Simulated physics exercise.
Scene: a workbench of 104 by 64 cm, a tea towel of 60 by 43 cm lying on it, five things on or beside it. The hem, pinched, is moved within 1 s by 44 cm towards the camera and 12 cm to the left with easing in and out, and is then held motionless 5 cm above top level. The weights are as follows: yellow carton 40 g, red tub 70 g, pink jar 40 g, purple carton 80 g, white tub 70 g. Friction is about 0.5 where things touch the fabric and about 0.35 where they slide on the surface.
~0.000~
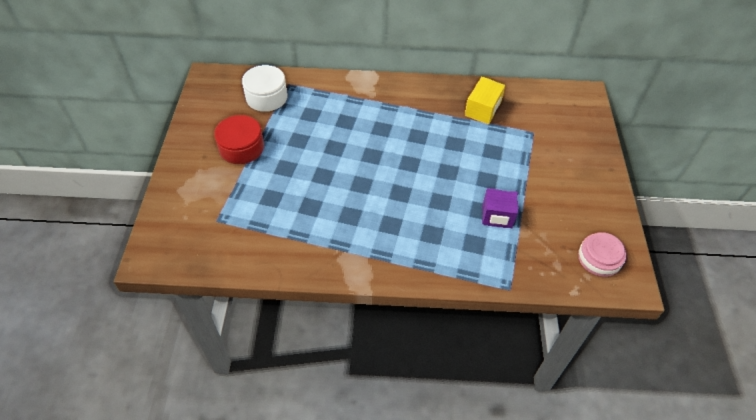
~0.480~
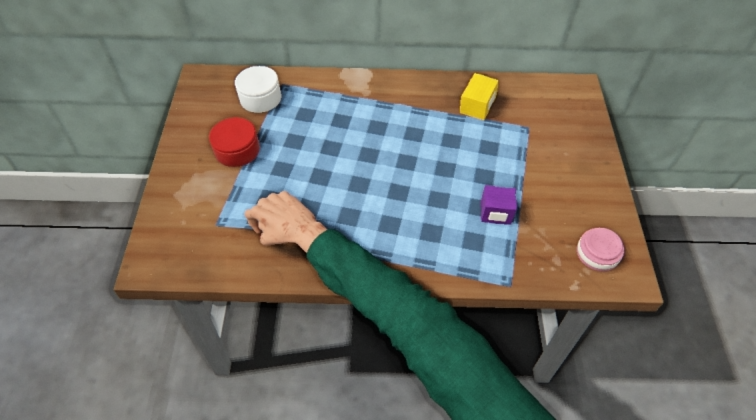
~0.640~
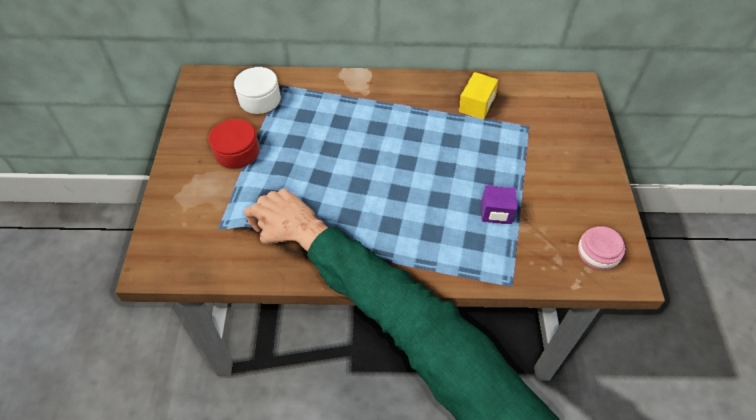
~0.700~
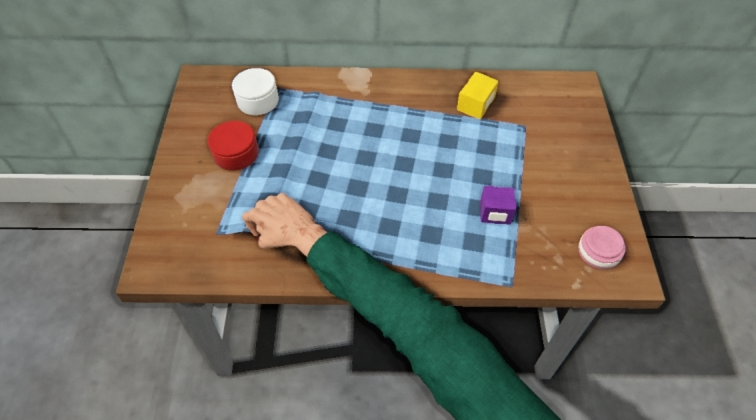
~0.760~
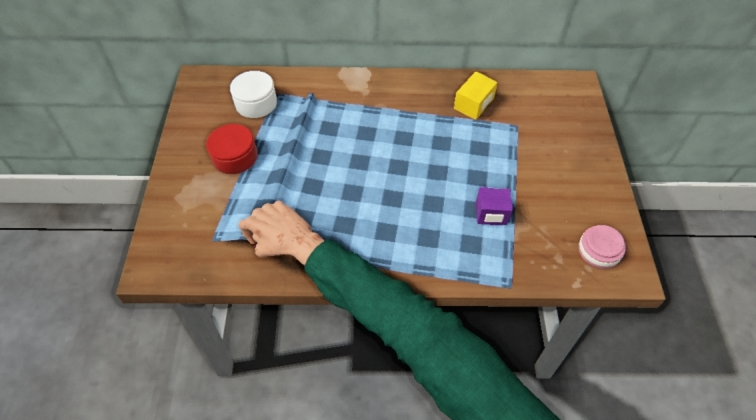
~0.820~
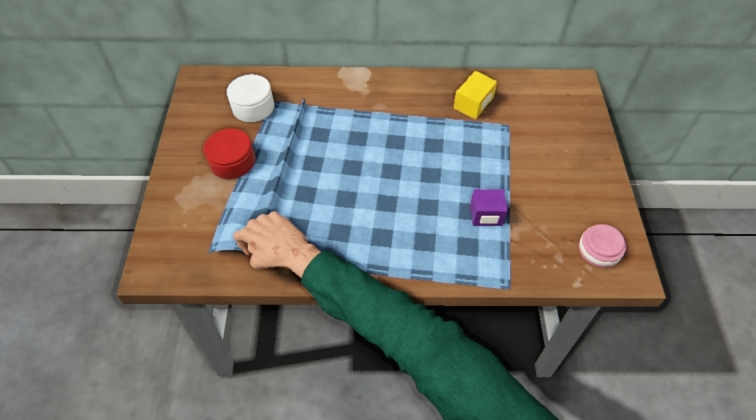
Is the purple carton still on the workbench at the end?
Most likely it leaves the surface.
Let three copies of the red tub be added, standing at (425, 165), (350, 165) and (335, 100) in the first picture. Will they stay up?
So it goes: The first one ends up off, the next ends up off, the last ends up off.
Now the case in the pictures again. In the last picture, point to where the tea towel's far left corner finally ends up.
It ends up approximately at (207, 236).
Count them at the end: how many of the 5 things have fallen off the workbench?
Counted result: 1.
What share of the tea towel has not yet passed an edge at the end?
I'd say close to 15 per cent of it.
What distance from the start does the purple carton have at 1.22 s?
Measured: Purple carton displaced by 20 cm.
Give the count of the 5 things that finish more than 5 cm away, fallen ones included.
That comes to 3 of the things.
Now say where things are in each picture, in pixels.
In the first picture, purple carton (502, 200); tea towel corners (216, 222) (534, 133) (510, 291).
In the second picture, tea towel corners (529, 128) (511, 287); grip (261, 231).
In the third picture, tea towel corners (529, 127) (512, 287); grip (260, 229).
In the fourth picture, red tub (231, 137); white tub (254, 82); tea towel corners (526, 126) (512, 287); grip (259, 234).
In the fifth picture, red tub (230, 140); purple carton (496, 199); white tub (252, 85); tea towel corners (518, 126) (511, 289); grip (255, 242).
In the sixth picture, purple carton (491, 200); tea towel corners (509, 125) (510, 290); grip (251, 253).
By 1.0 s, 90 % of the tea towel is still over the top; purple carton 9 cm off its start, red tub 10 cm off its start, white tub 10 cm off its start.
By 1.2 s, 70 % of the tea towel is still over the top; purple carton 19 cm off its start, red tub 18 cm off its start, white tub 14 cm off its start.
By 1.4 s, 45 % of the tea towel is still over the top; purple carton 29 cm off its start at (400, 281), red tub 26 cm off its start at (154, 225), white tub 14 cm off its start at (230, 123).
By 1.6 s, 30 % of the tea towel is still over the top; purple carton over the edge, red tub 29 cm off its start, white tub 14 cm off its start.
By 3.2 s, 15 % of the tea towel is still over the top; purple carton over the edge, red tub 28 cm off its start at (142, 233), white tub 14 cm off its start at (230, 123).
